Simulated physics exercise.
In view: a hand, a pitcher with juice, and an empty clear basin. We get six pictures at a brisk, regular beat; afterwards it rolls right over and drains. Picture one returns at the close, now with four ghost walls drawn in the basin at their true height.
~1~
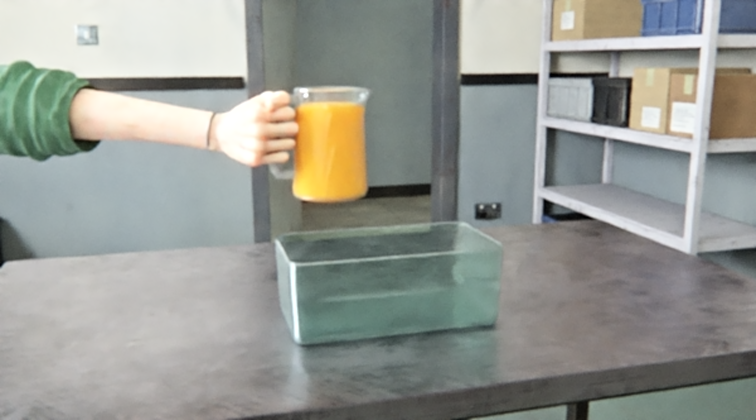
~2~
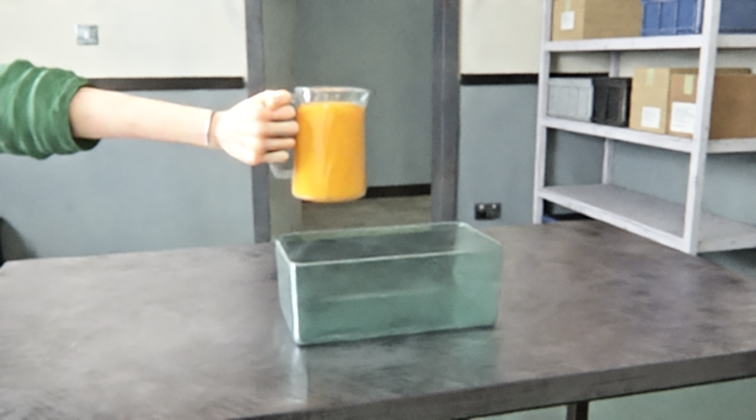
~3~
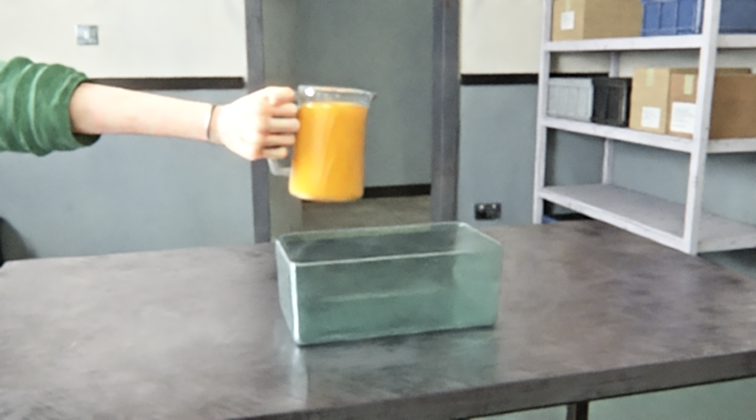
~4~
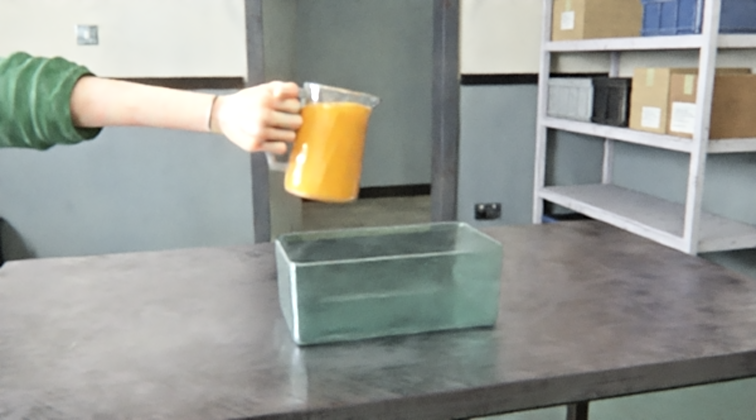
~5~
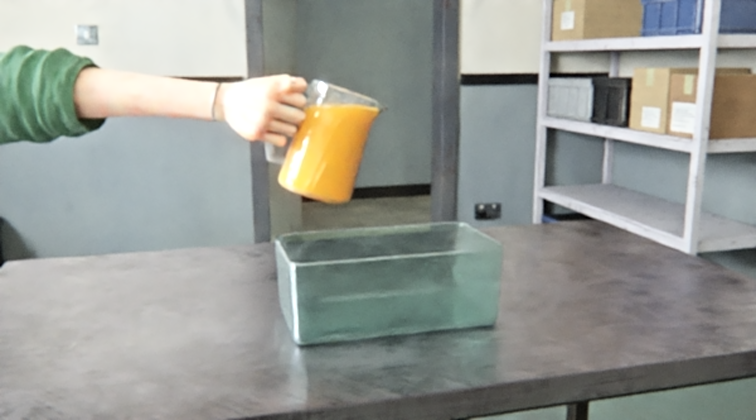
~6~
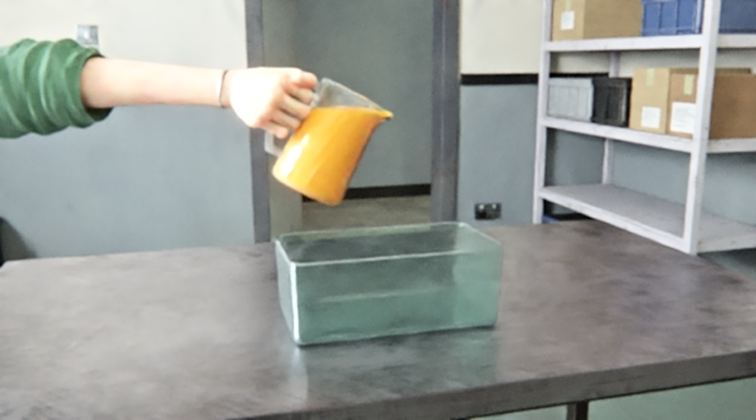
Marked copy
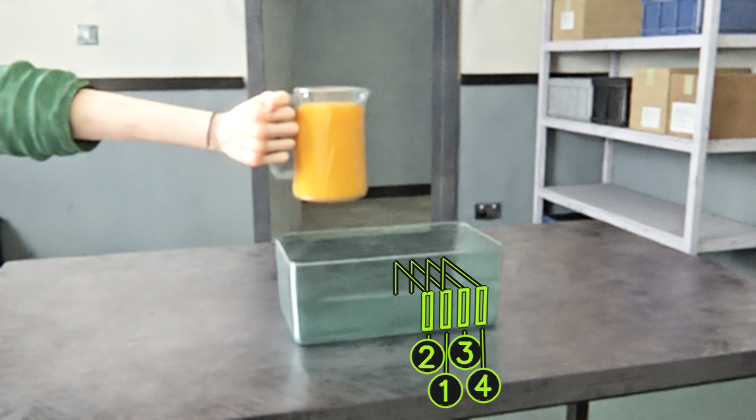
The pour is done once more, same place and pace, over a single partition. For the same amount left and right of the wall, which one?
The answer is slot 1.
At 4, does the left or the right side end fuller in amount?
More ends on the left.
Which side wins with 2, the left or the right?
The right one.
On the marked copy, 1 at (446, 333); 2 at (428, 335); 3 at (464, 331); 4 at (482, 329).
With 1, about 41 % ends left of the wall and 57 % right of it.
With 2, about 16 % ends left of the wall and 82 % right of it.
With 3, about 80 % ends left of the wall and 18 % right of it.
With 4, about 96 % ends left of the wall and 2 % right of it.
